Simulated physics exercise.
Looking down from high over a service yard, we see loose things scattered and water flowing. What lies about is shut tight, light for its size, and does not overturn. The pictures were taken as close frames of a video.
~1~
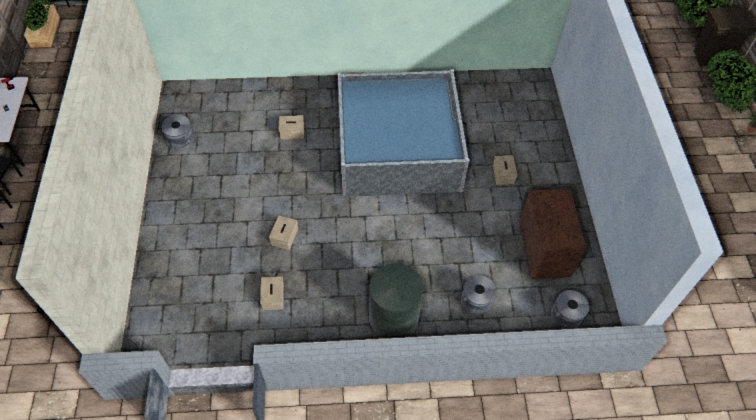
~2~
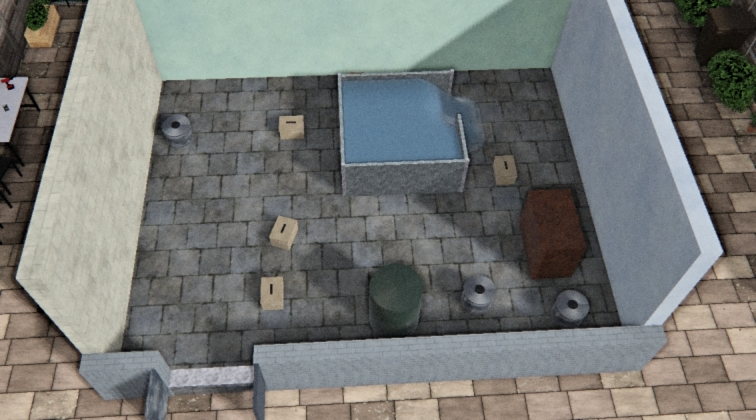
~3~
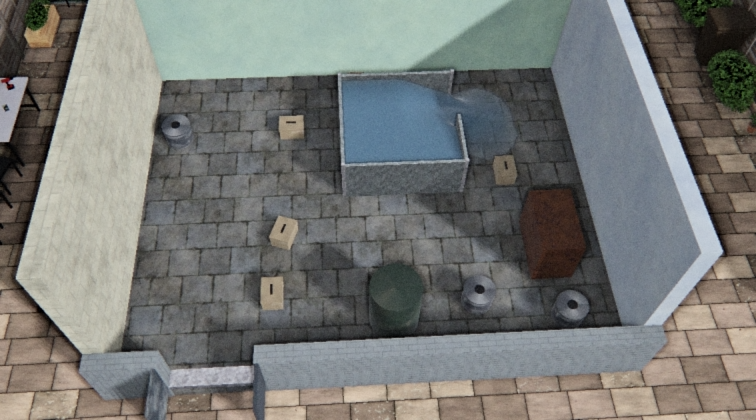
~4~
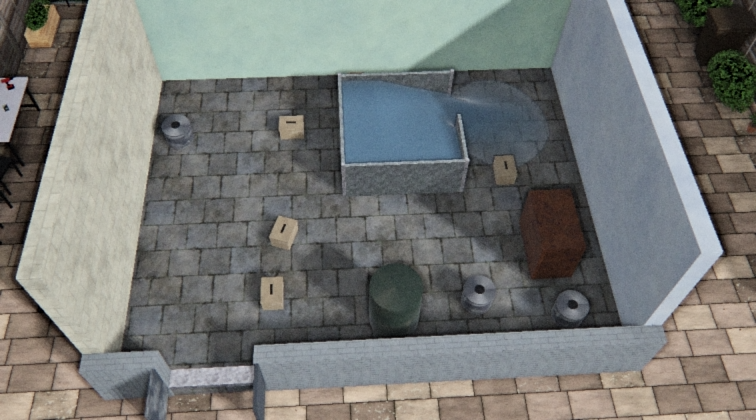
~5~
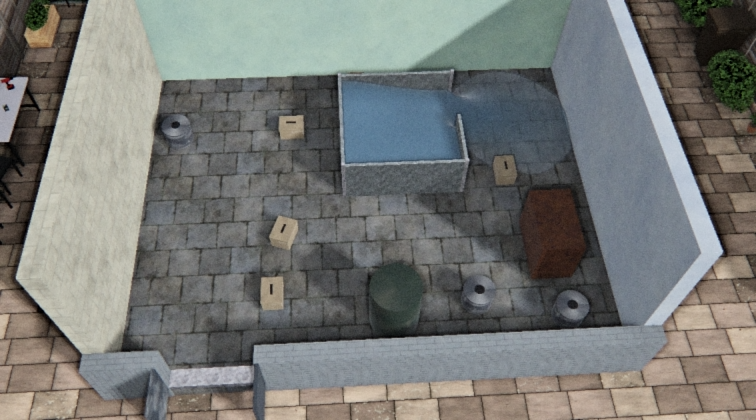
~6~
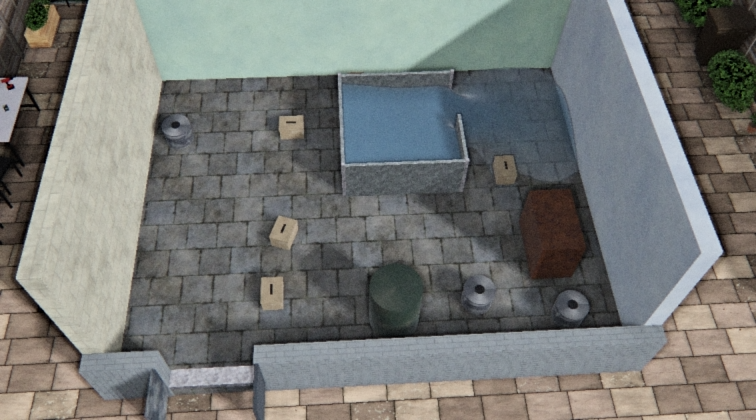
Blue water pours through the right side of a raised stone tank and fans across the paving to the pale right wall, seen from high above a walled yard. Four tan boxes, three grey tubs, a dark green drum and a rusty brown block stand scattered around the tank. The water level sinks slightly, while the objects and camera stay still.
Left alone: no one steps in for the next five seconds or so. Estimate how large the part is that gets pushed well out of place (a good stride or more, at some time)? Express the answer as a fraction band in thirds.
Fraction band: 1/3 to 2/3.
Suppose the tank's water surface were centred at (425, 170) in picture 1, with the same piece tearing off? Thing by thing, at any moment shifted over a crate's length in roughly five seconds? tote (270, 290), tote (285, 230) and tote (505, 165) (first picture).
The three, one by one: Short of that, short of that and past that mark.
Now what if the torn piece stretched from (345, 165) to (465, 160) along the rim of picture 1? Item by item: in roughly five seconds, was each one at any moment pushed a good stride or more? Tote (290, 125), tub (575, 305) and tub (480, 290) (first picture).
Each in turn, never travels that far, ends up that far off, ends up that far off.
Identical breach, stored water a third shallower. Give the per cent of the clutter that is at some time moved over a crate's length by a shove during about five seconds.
About 10 in every hundred loose things.
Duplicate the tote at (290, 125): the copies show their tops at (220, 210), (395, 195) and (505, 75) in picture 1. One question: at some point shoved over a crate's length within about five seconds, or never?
First falls short; second falls short; third driven off.
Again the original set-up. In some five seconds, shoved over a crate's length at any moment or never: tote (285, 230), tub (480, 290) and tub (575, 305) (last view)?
Never got far, then went a long way, then went a long way.
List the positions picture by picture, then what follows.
The first picture shows a tote at (356, 80), on the bottom; a tub at (573, 304) rests on the ground; 0 of 8 have shifted.
The second picture shows a tote at (356, 80), on the bottom; a tub at (573, 304) rests on the ground; 0 of 8 have shifted.
The third picture shows a tote at (356, 80) rests on the ground; a tub at (573, 304), on the bottom; 0 of 8 have shifted.
The fourth picture shows a tote at (356, 80), on the bottom; a tub at (573, 304), on the bottom; 0 of 8 have shifted.
The fifth picture shows a tote at (356, 80) rests on the ground; a tub at (573, 304) rests on the ground; 0 of 8 have shifted.
The sixth picture shows a tote at (356, 80), on the bottom; a tub at (573, 304), on the bottom; 0 of 8 have shifted.
A moment on, 0 of 8 are well off their spots; 0 afloat.
Next, 0 of 8 are well off their spots; 0 afloat.
Later, 1 of 8 are well off their spots; 0 afloat.
In the end, 3 of 8 are well off their spots, and 3 have been at some point; 2 afloat.
